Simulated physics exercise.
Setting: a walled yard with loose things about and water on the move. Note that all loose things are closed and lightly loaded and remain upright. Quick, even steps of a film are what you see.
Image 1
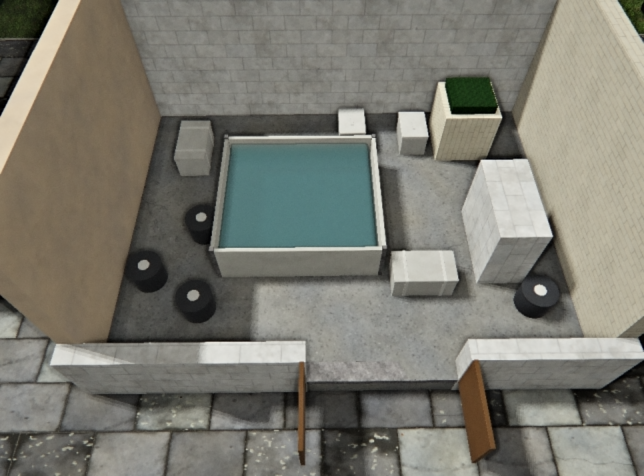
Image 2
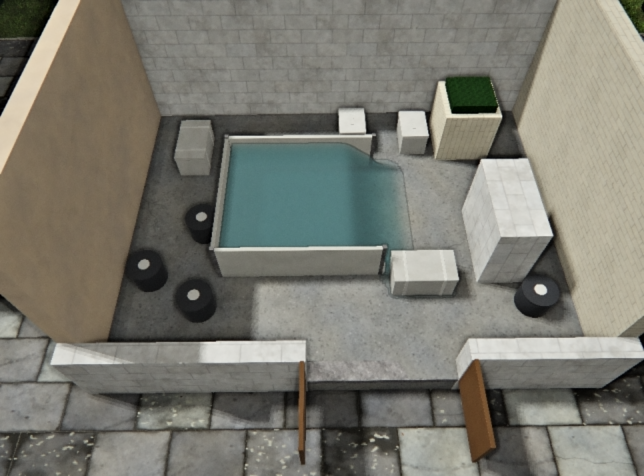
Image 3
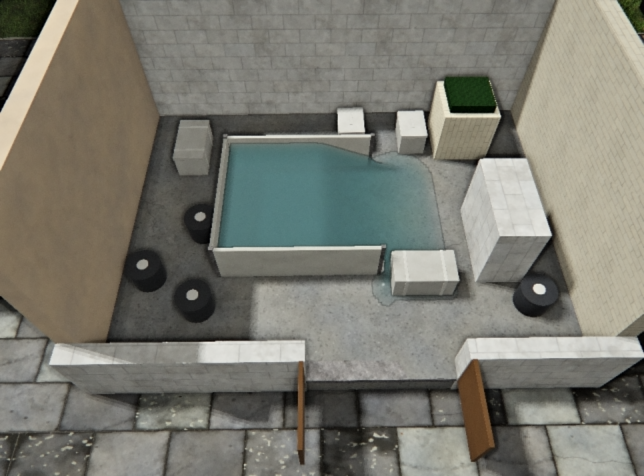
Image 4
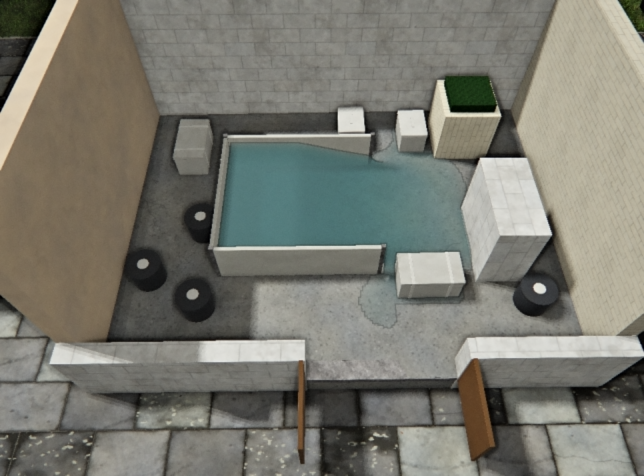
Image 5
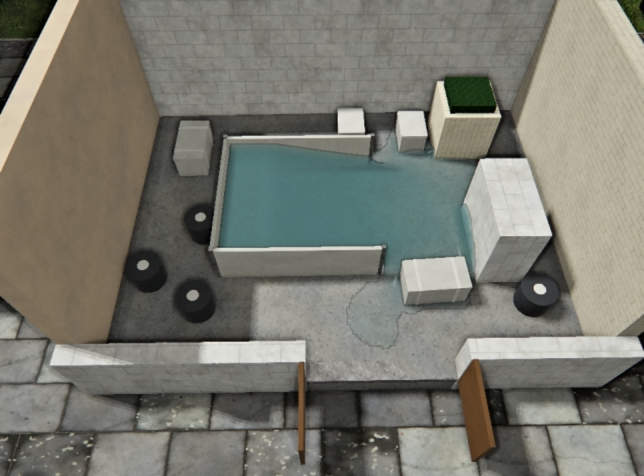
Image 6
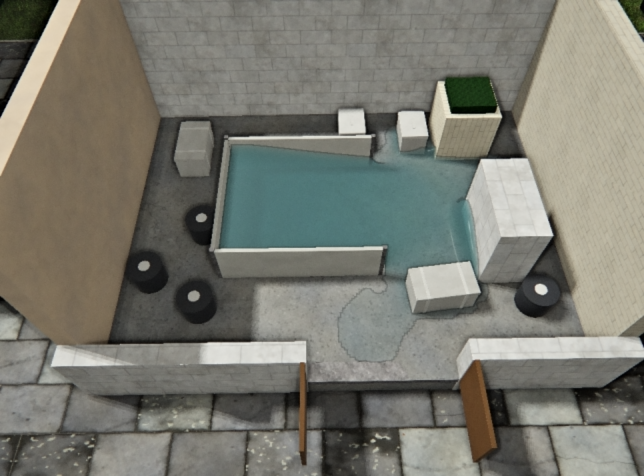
Teal water spreads from a low white-walled basin once its right side is gone, running across the grey floor of a walled yard seen from above by a still camera. Pale blocks stand at left, back and right, with dark round stools, a green-topped planter and an open brown gate in front. Water reaches the tall right block, a puddle widens frontward, and the low white block shifts slightly right and forward.
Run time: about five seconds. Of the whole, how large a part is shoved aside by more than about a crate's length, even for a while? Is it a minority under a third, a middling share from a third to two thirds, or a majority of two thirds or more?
Counting the far movers, it's in the middle - a third to two thirds.
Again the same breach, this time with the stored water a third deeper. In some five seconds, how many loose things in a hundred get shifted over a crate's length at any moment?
I reckon 60 per cent of the loose things.
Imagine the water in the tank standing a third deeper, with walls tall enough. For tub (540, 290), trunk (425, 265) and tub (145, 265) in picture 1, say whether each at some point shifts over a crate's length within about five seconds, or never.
First: Goes past it; second: Goes past it; third: Falls short.
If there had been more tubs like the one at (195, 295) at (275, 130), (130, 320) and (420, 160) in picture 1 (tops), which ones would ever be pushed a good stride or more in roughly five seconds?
As listed: That far or more, under that, shifted that much.
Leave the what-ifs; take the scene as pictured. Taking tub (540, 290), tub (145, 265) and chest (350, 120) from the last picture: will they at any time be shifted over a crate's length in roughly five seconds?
Per the list: First traveled a good way, second remained close, third traveled a good way.
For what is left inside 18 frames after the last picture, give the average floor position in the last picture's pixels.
It lands somewhere near (277, 219).
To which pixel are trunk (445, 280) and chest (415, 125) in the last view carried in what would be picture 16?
Around (457, 327) and (385, 112).
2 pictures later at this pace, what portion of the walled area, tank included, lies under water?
40 per cent.
A moment on, 1 of 8 are well off their spots; 0 afloat.
Next, 1 of 8 are well off their spots; 2 afloat.
Later, 2 of 8 are well off their spots; 1 afloat.
In the end, 4 of 8 are well off their spots, and 4 have been at some point; 3 afloat.
